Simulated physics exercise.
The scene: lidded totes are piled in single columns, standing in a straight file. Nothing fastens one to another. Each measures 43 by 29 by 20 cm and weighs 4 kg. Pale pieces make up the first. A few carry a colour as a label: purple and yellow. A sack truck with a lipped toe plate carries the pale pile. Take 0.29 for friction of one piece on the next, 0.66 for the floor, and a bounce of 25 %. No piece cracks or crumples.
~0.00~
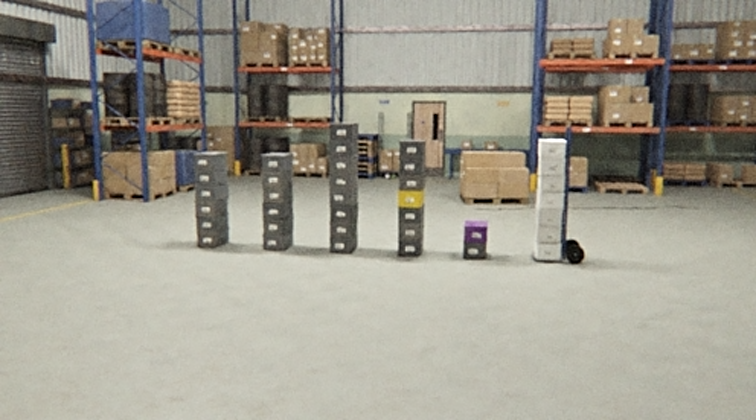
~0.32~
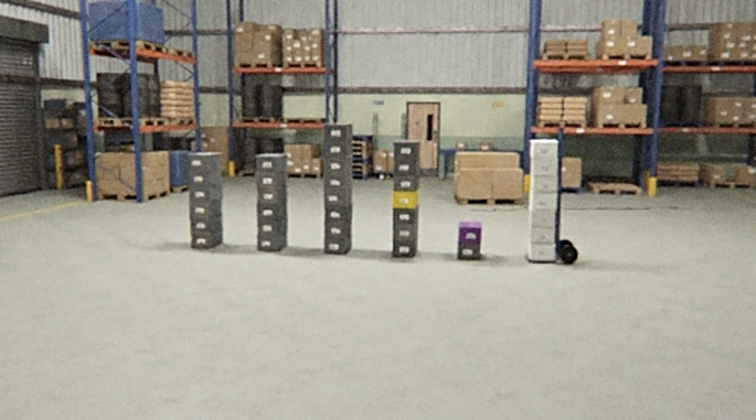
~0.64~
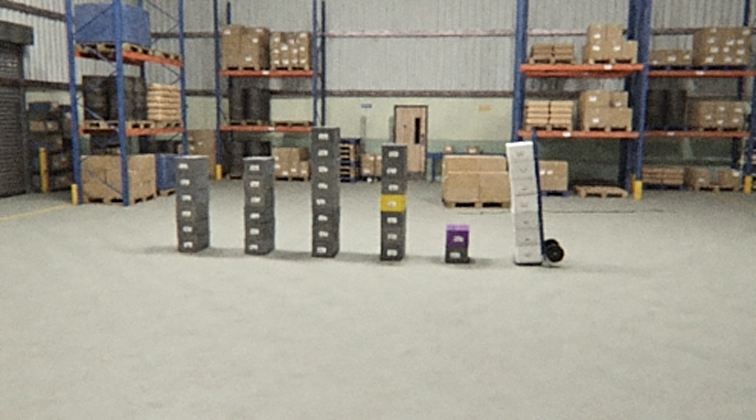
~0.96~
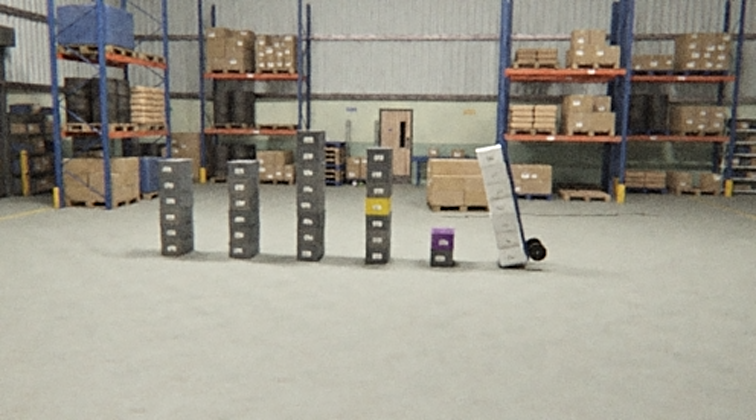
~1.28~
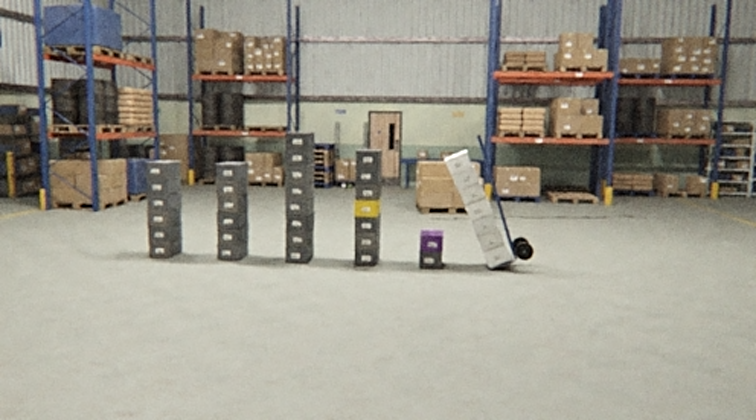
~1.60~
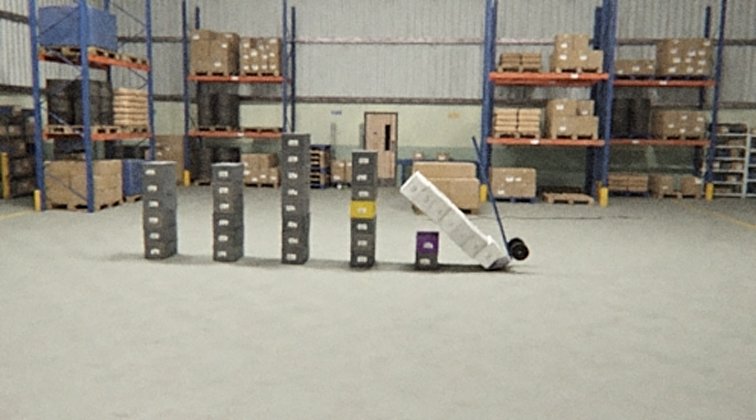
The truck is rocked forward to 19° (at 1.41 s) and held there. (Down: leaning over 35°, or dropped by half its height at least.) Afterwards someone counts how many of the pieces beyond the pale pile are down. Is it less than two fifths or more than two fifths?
The part is less than two fifths.
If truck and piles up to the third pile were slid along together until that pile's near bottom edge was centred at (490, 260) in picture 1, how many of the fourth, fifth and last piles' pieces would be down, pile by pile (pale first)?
In that case fourth 0, fifth 0, last 0.
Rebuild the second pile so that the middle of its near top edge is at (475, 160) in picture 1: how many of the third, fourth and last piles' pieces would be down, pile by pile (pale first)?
In that case third 7, fourth 7, last 5.
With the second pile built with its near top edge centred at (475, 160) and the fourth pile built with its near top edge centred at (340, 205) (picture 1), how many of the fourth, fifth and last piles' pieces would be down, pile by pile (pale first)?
Then fourth 1, fifth 5, last 5.
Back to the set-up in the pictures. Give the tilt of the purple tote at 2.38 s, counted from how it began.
About 0°.
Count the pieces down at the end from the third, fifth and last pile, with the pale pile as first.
Third 0, fifth 0, last 0.
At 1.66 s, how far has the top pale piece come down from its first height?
Roughly 50 cm.
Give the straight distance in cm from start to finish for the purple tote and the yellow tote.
Purple 10, yellow 10.
After 1.66 s, 7 of the pale pile down; none of the 29 other totes down.
After 1.80 s, 7 of the pale pile down; none of the 29 other totes down, 3 disturbed; yellow tote 17 mm from its place; purple tote 37 mm from its place.
After 2.38 s, 7 of the pale pile down; none of the 29 other totes down, 6 disturbed; yellow tote 7 cm from its place; purple tote 6 cm from its place.
In the end (3.1 s), 7 of the pale pile down; none of the 29 other totes down, 5 disturbed; purple tote 6 cm from its place; yellow tote 7 cm from its place. That is 0 per cent. From the last view, middles, purple tote near (423, 241), yellow tote near (358, 208).
